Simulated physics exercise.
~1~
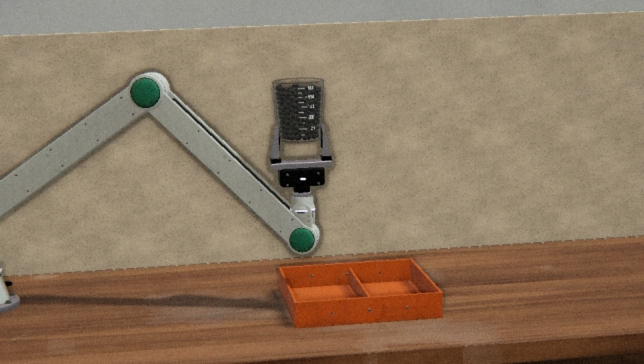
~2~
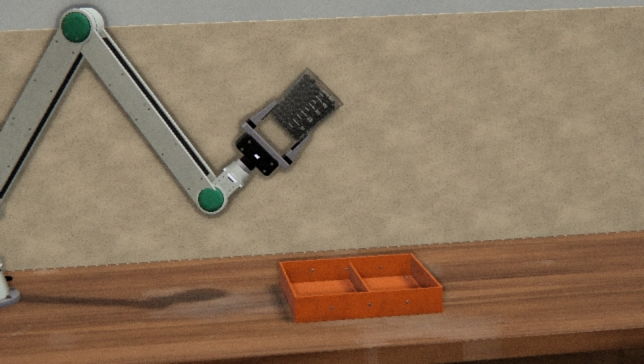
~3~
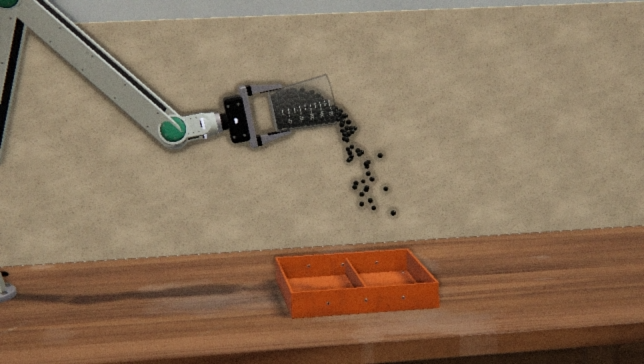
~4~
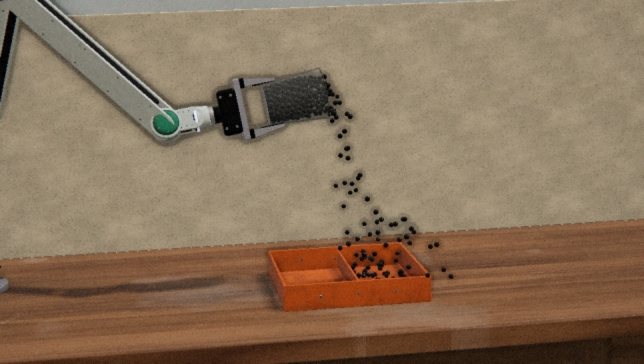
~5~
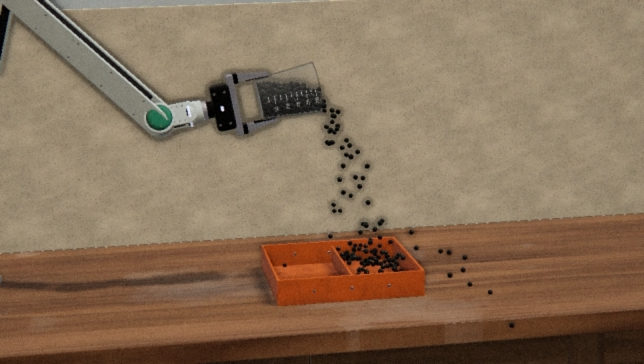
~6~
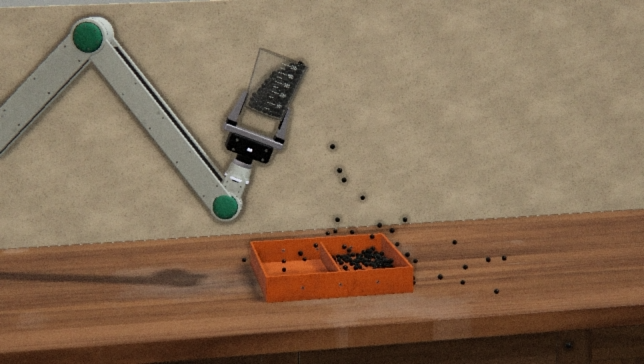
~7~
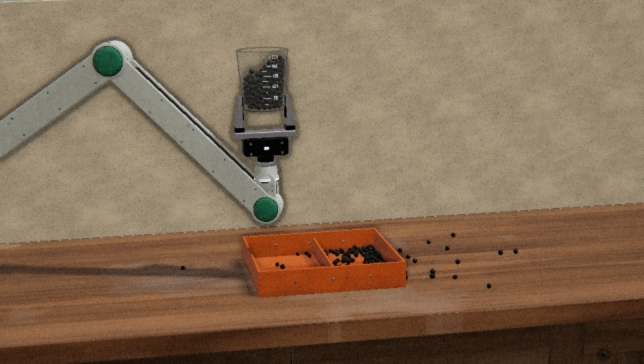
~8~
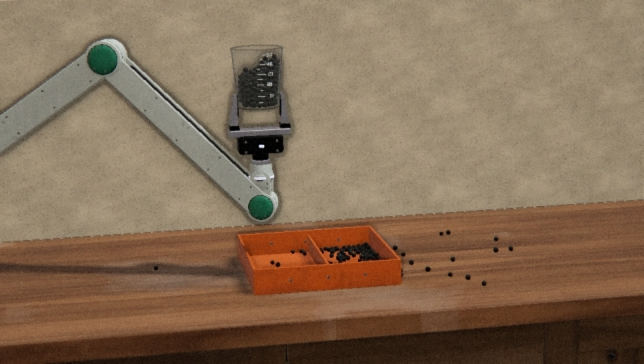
The clip shows a robot arm tipping a clear container of small black beads over a divided orange tray on a wooden table, pouring some mainly into the right compartment while others scatter. The arm then turns the container upright, still holding many beads.
